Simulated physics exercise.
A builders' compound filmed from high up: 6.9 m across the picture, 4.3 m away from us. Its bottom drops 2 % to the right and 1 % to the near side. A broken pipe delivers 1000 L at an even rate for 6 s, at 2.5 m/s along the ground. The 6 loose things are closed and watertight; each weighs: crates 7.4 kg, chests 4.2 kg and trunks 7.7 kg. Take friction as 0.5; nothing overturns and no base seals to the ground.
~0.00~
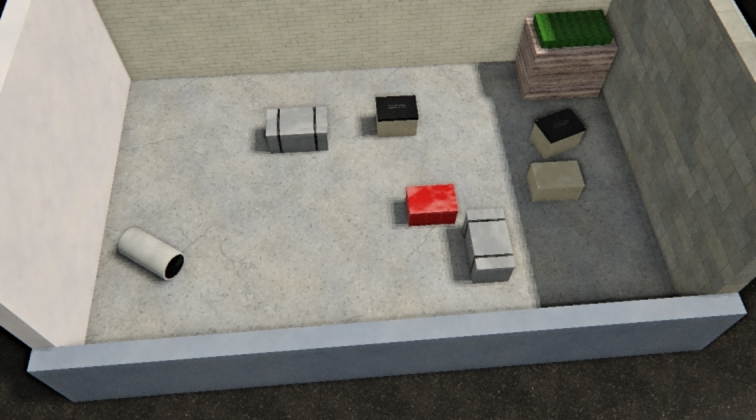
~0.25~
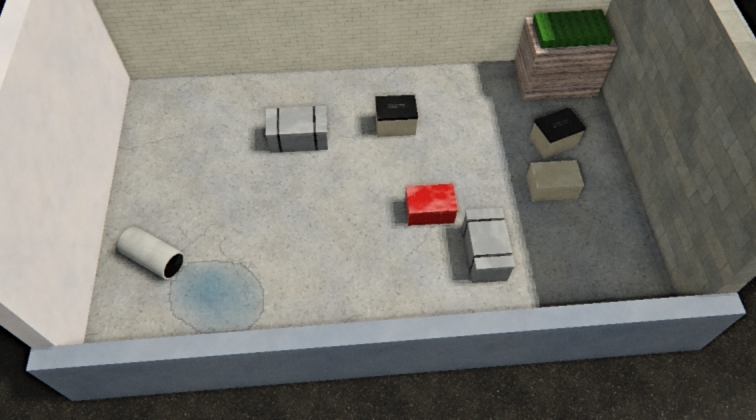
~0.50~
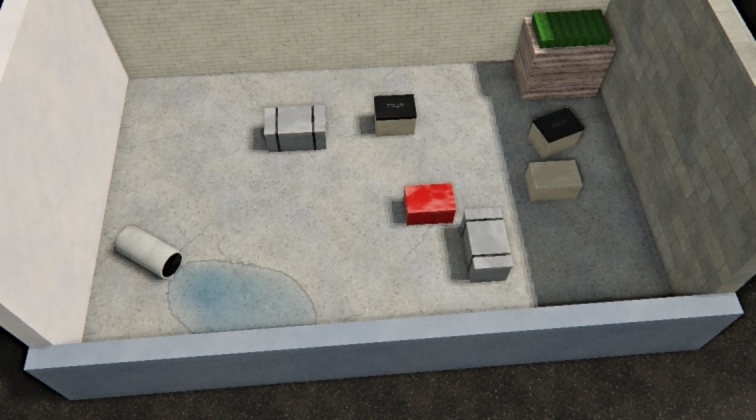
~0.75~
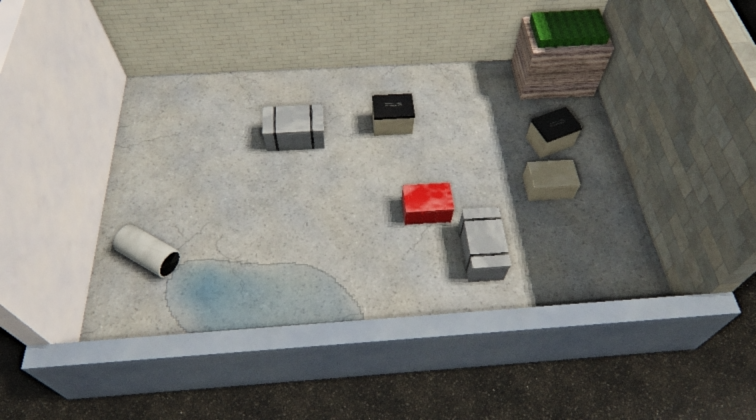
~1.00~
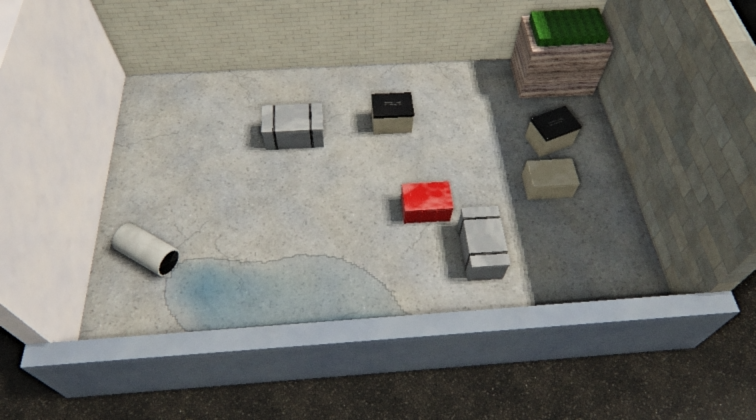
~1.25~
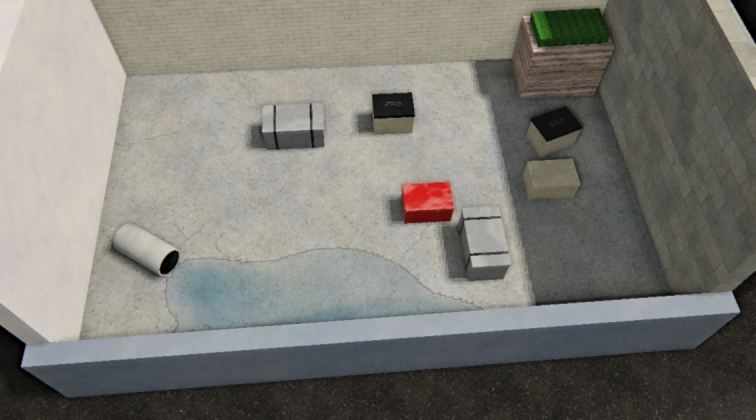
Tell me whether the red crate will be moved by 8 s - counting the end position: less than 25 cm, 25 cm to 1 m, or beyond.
Red crate stays put.
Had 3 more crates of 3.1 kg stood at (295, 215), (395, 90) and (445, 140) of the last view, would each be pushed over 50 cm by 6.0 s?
In turn: Less, less, short of it.
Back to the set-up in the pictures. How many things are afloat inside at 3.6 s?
1 of them.
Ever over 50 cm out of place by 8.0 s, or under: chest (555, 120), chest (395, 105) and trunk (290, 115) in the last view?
In turn: Past it, short of it, under.
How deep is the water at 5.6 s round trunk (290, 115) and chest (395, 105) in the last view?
About 0 and 0 cm.
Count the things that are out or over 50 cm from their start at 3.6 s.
1 of them.
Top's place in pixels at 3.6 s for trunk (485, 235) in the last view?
Near (573, 188).
After 1.8 s the red crate is near (428, 196), 0.0 m from its start, aground; 0 afloat.
After 3.6 s the red crate is near (428, 196), 0.0 m from its start, aground; 1 afloat.
After 5.6 s the red crate is near (428, 196), 0.0 m from its start, aground; 3 afloat.
After 8.0 s the red crate is near (428, 196), 0.0 m from its start, afloat; 4 afloat.
